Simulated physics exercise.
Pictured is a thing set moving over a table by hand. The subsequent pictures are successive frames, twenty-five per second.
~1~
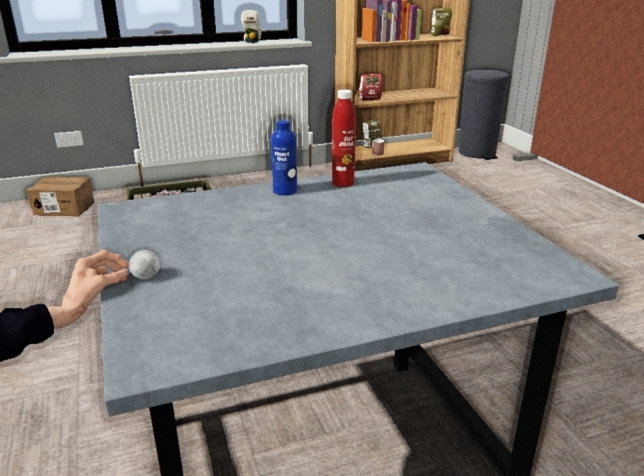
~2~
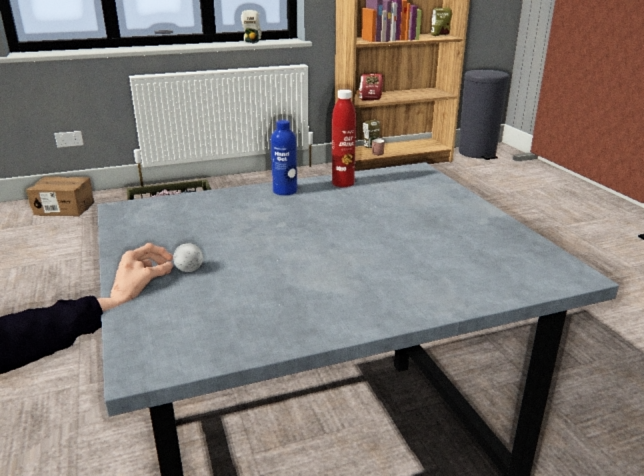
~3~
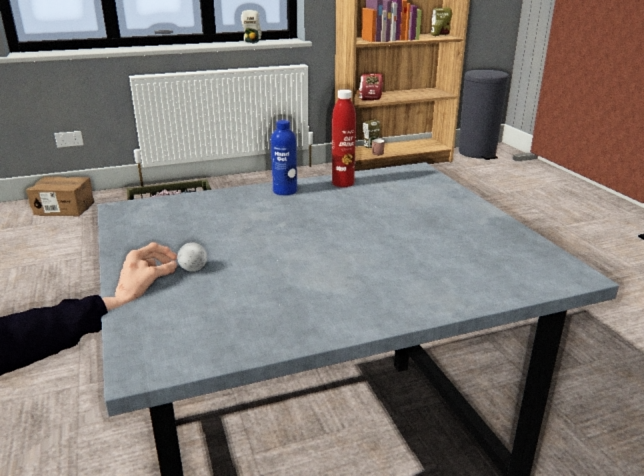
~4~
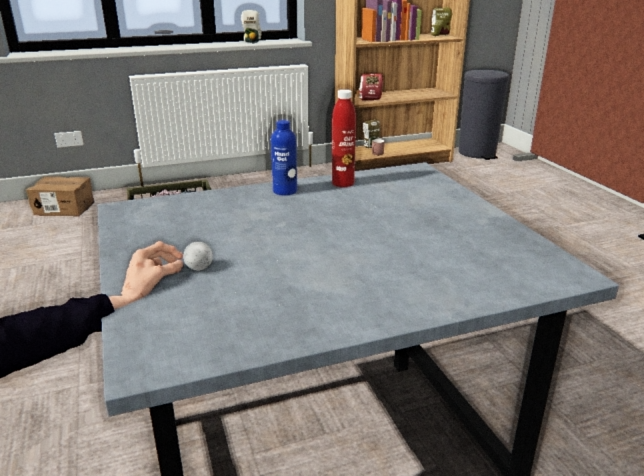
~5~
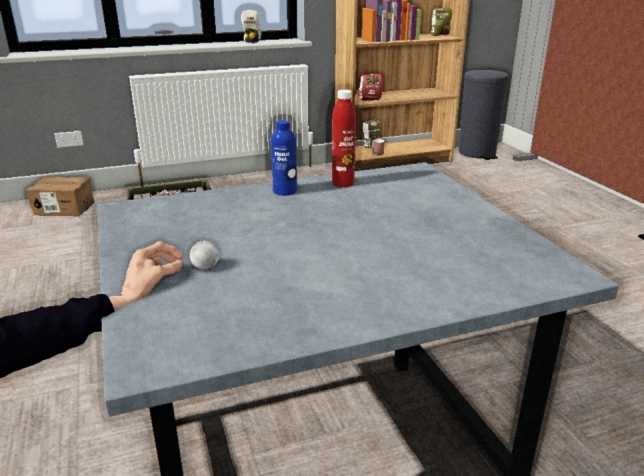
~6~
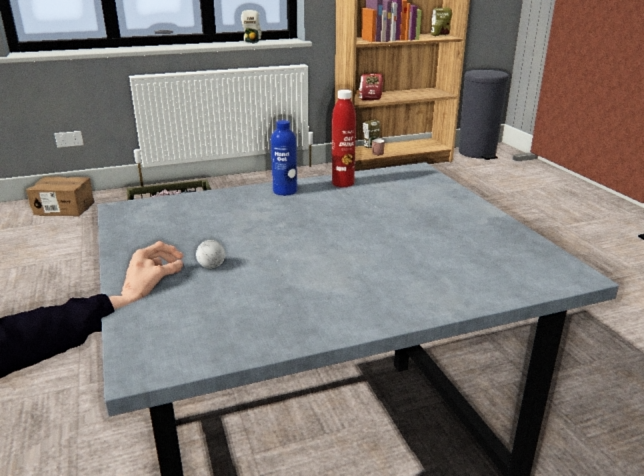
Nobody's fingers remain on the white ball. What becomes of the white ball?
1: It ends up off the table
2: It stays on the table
Option 2: It stays on the table.
Then, 0.10 s past the last view, white ball displaced about its own width near (225, 252).
Then, 0.30 s past the last view, white ball displaced well along near (247, 249).
Then, 0.60 s past the last view, white ball displaced well along near (267, 245).
Finally, moved from the start, white ball. Final places as the last picture's camera would see them, white ball near (273, 244).
